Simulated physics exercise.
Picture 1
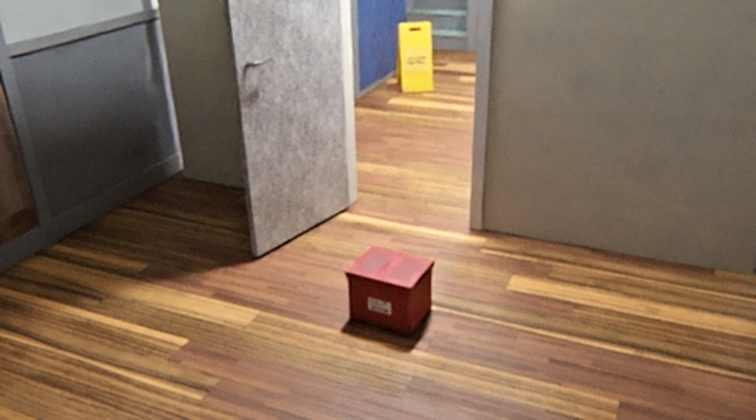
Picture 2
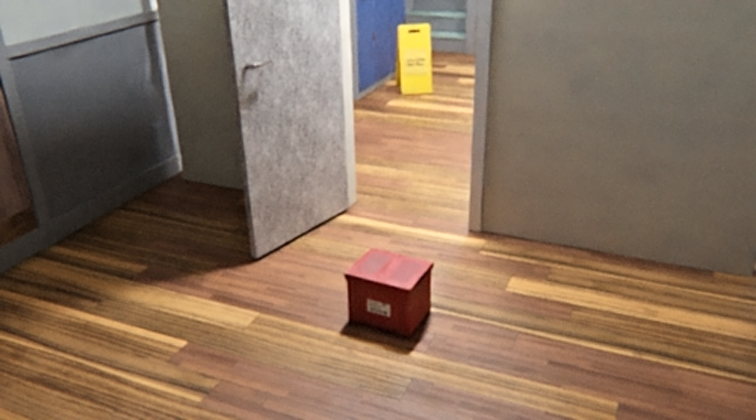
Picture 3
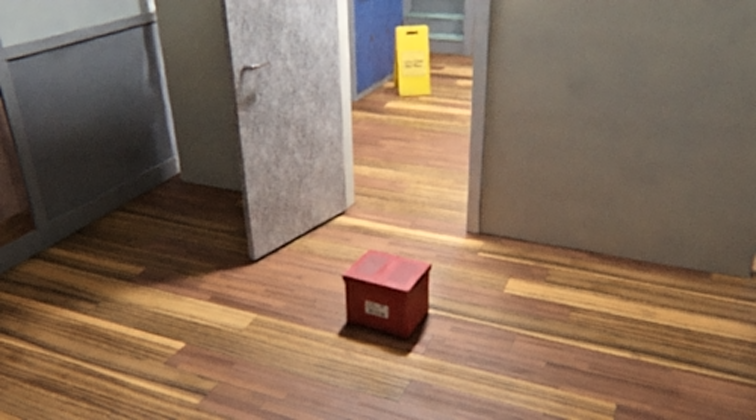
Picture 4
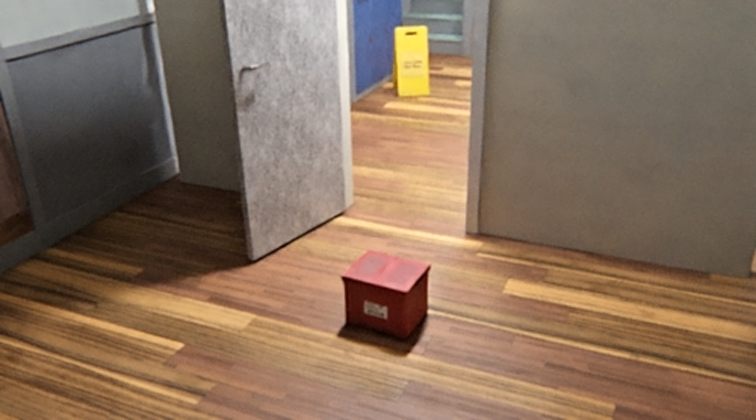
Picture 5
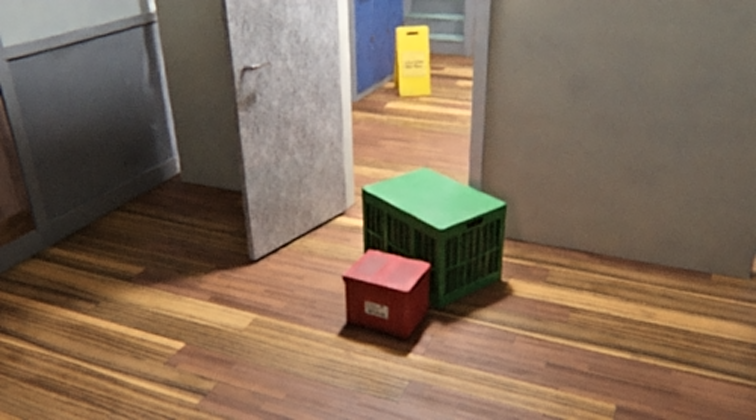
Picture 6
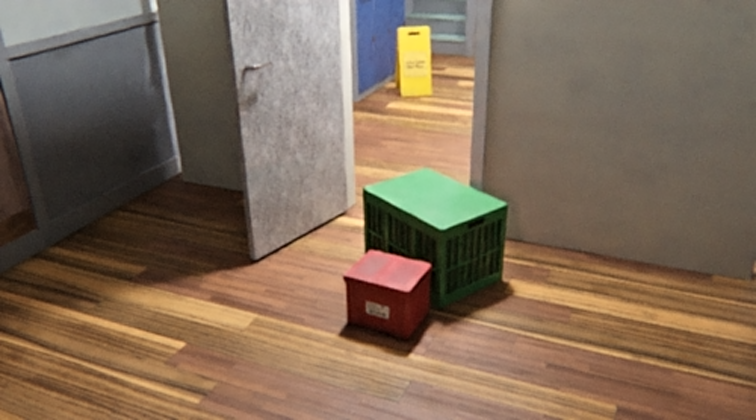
Green crate appearing suddenly behind a small red box on a wooden floor, near a wide-open door that stays still.
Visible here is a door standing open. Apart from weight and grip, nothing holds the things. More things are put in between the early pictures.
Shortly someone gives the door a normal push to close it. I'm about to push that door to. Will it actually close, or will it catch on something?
My guess is that the door will leave the doorway partly open.
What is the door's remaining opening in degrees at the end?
The door ends up some 55° open.
Then, 0.40 s later than the last frame, door 93° open.
Then, 0.70 s later than the last frame, door 74° open.
Then, 0.90 s later than the last frame, door 61° open.
When it is over, door 56° open; both as before. End places, in pixels of the last picture, green chest near (433, 233).
